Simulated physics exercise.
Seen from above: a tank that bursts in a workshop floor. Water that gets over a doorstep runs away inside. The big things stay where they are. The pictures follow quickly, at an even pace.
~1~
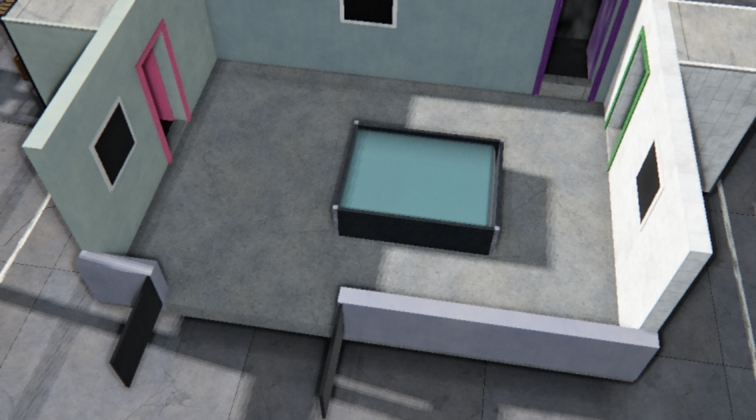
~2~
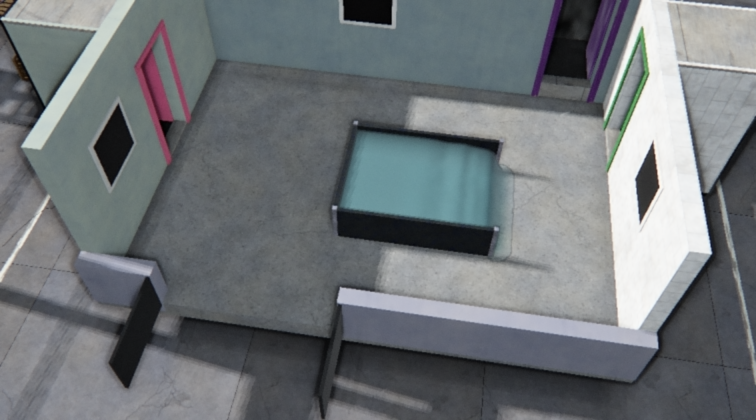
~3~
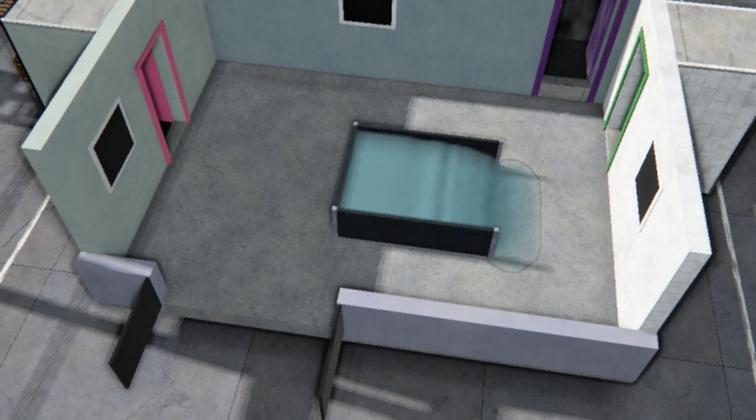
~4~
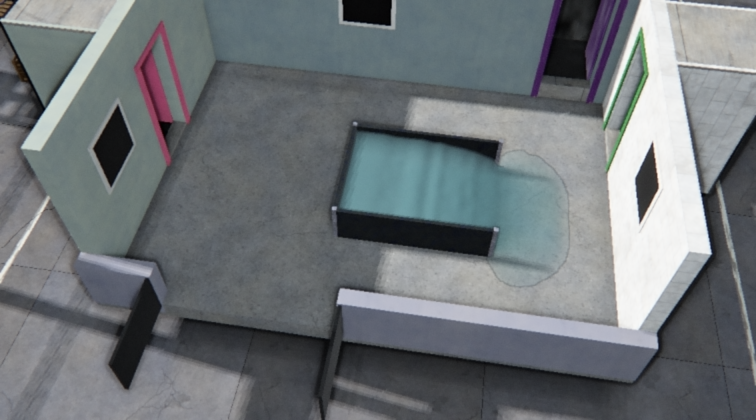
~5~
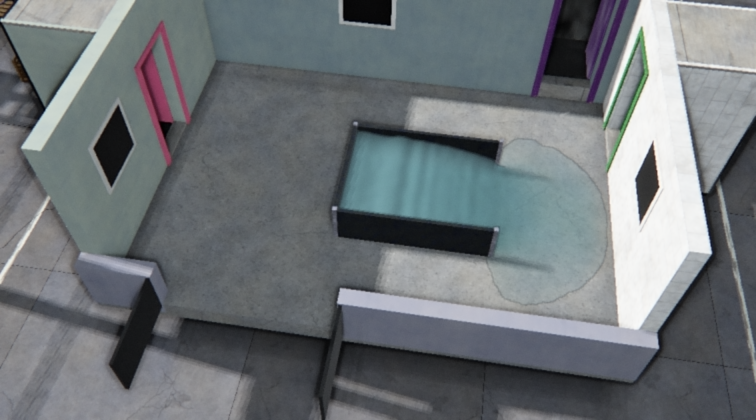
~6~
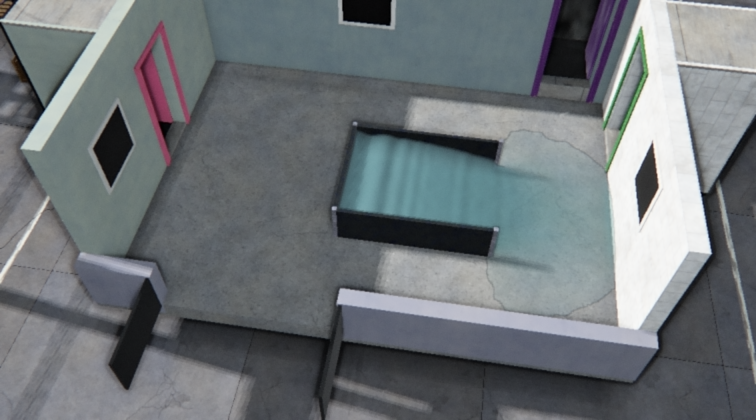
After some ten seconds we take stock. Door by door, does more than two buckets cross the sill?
In the end: The pink door lets in a lot; the green door lets in a lot; the purple door admits no more than that.
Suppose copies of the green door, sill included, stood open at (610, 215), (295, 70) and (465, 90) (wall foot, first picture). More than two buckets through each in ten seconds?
In that order: Lets more in, keeps below it, stays under.
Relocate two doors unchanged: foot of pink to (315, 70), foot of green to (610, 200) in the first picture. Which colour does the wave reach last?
I say the one in pink.
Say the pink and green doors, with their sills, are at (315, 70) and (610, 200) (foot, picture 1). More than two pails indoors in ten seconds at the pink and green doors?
My reading: The pink one keeps below it; the green one passes that mark.
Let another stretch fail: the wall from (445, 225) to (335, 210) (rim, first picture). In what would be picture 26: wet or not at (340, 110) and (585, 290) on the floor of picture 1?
As listed: Dry, covered.
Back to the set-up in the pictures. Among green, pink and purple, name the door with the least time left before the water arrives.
That is the one in green.
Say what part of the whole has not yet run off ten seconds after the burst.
I make it 88 per cent.
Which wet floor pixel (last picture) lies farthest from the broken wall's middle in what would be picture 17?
I would point to (603, 107).
A moment on, water covers 20 % of the floor; the pink door not reached, the green door under two buckets in, the purple door not reached.
Next, water covers 25 % of the floor; the pink door not reached, the green door over two buckets in, the purple door wet at the sill, nothing in.
Then, water covers 45 % of the floor; the pink door not reached, the green door over two buckets in, the purple door wet at the sill, nothing in.
Later, water covers 95 % of the floor; the pink door wet at the sill, nothing in, the green door far over two buckets in, the purple door wet at the sill, nothing in.
In the end, water covers 100 % of the floor; the pink door over two buckets in, the green door far over two buckets in, the purple door wet at the sill, nothing in.
